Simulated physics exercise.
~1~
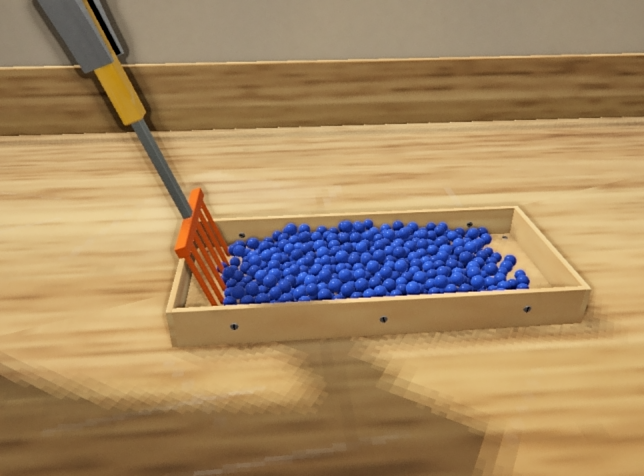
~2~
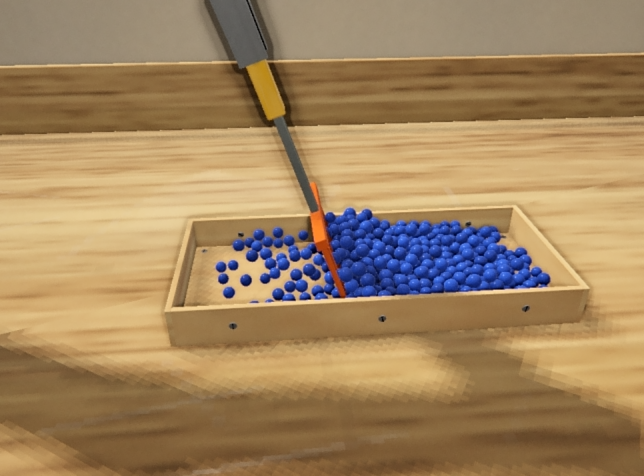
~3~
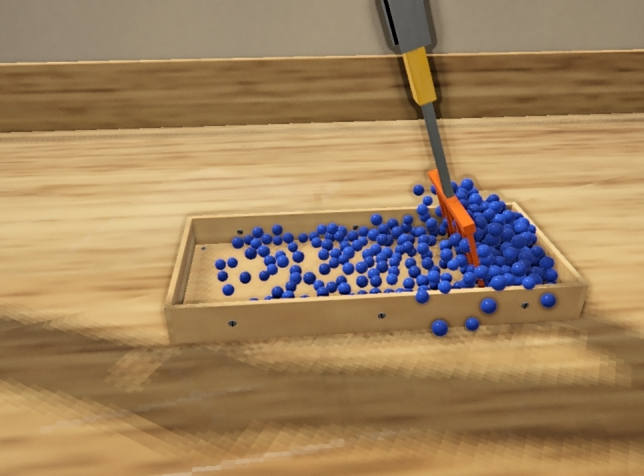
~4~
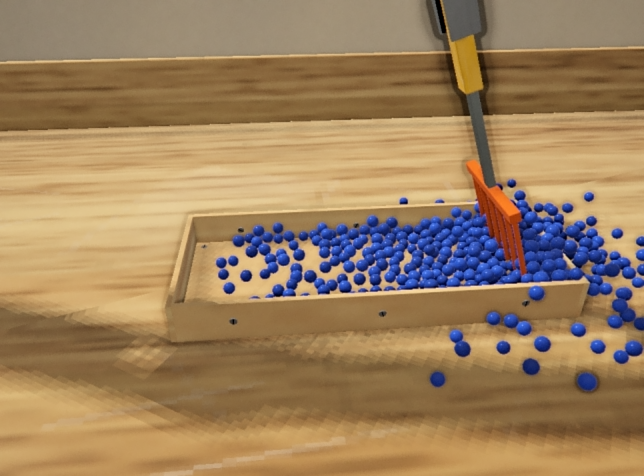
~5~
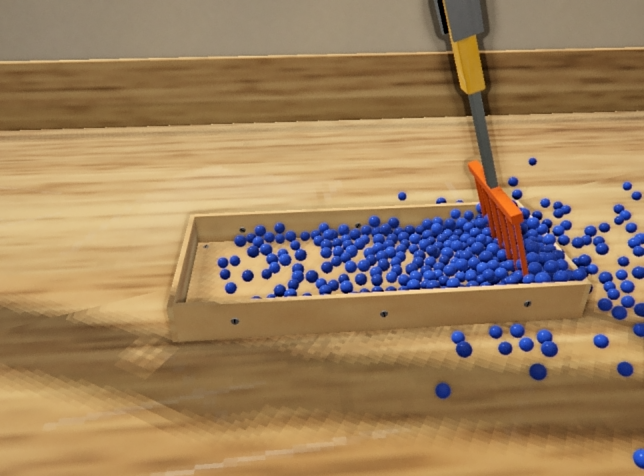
The footage shows a robot arm pushing an orange rake rightward through blue beads in a shallow wooden tray, piling them against the far right end until some spill over the edges; the rake stops there, with many beads still inside and others scattered across the table.
